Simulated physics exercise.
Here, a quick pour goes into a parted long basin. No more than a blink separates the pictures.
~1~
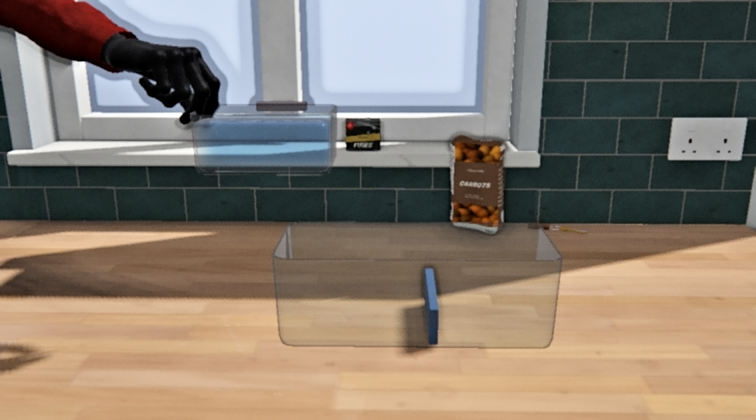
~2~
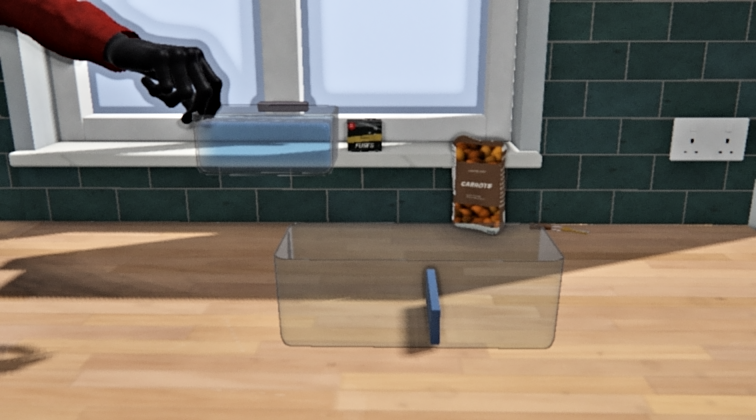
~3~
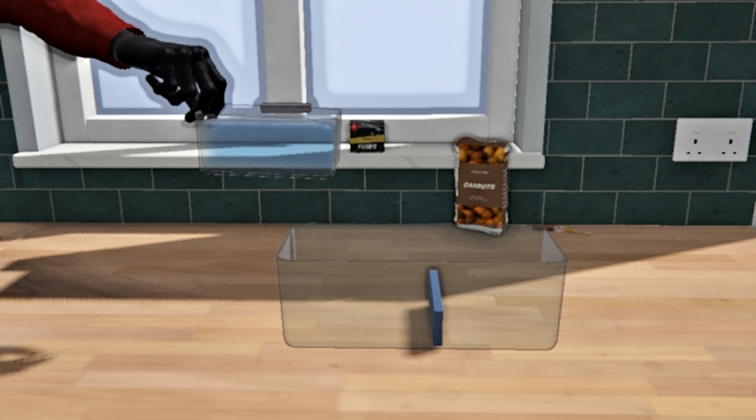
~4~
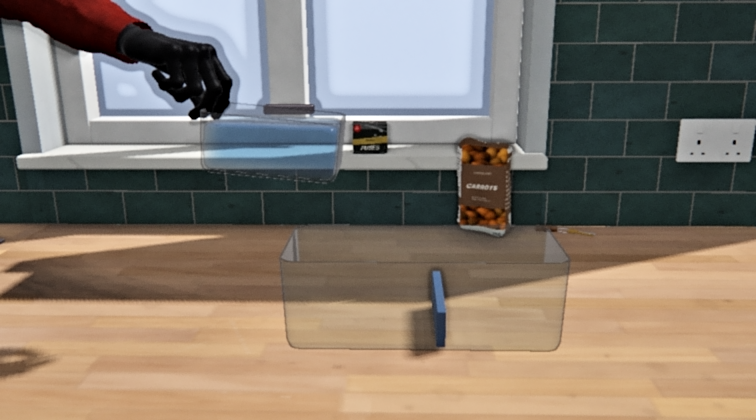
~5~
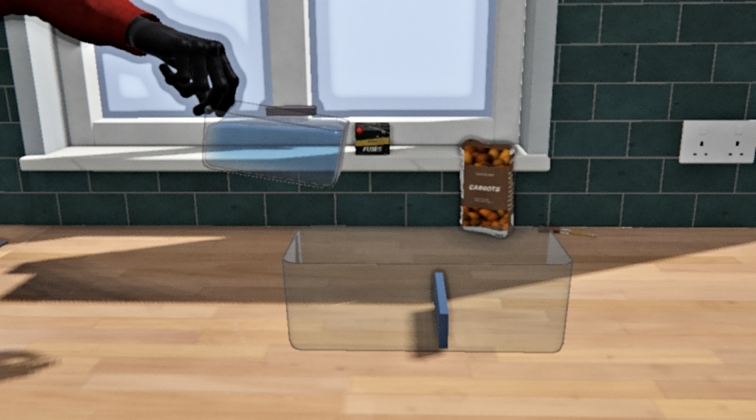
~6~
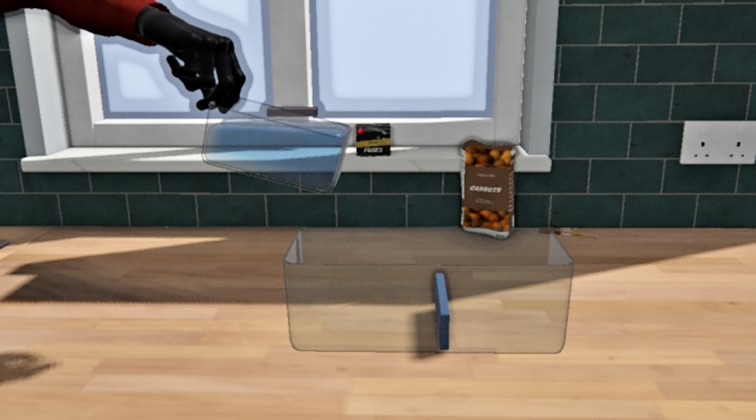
To begin with, a black-gloved hand on a red-sleeved arm holds a clear container of blue liquid level above a long, see-through basin with a blue divider, near a packet of orange-brown food. The hand then gradually tilts the container, lowering its right end, while the view drifts slightly.
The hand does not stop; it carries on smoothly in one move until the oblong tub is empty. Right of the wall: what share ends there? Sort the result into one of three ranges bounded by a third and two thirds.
It falls in the bottom range, below a third.
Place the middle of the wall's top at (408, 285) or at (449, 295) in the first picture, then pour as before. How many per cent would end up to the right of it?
Roughly 25 % and then 10 %.
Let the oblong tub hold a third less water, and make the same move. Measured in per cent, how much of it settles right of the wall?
It comes to 0 per cent or so.
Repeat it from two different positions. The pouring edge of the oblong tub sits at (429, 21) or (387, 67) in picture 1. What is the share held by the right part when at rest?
Roughly 70 per cent, and 65 per cent.
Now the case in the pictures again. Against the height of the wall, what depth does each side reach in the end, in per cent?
Close to 60 for the left and 10 for the right.
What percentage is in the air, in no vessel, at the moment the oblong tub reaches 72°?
Share out of both vessels: Approx. 35 %.
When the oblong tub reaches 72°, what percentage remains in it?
Near 30 percent is still in there.
A moment on, the oblong tub is tipped part way and 30 per cent is still to pour, 31 is left of the wall and 0 right of it.
Next, the oblong tub is tipped right over and 5 per cent is still to pour, 82 is left of the wall and 3 right of it.
Then the oblong tub is tipped right over and 0 per cent is still to pour, 89 is left of the wall and 5 right of it.
Later the oblong tub is tipped right over and 0 per cent is still to pour, 88 is left of the wall and 6 right of it.
Finally, 88 per cent lies left of the wall, 6 right of it and 6 outside.
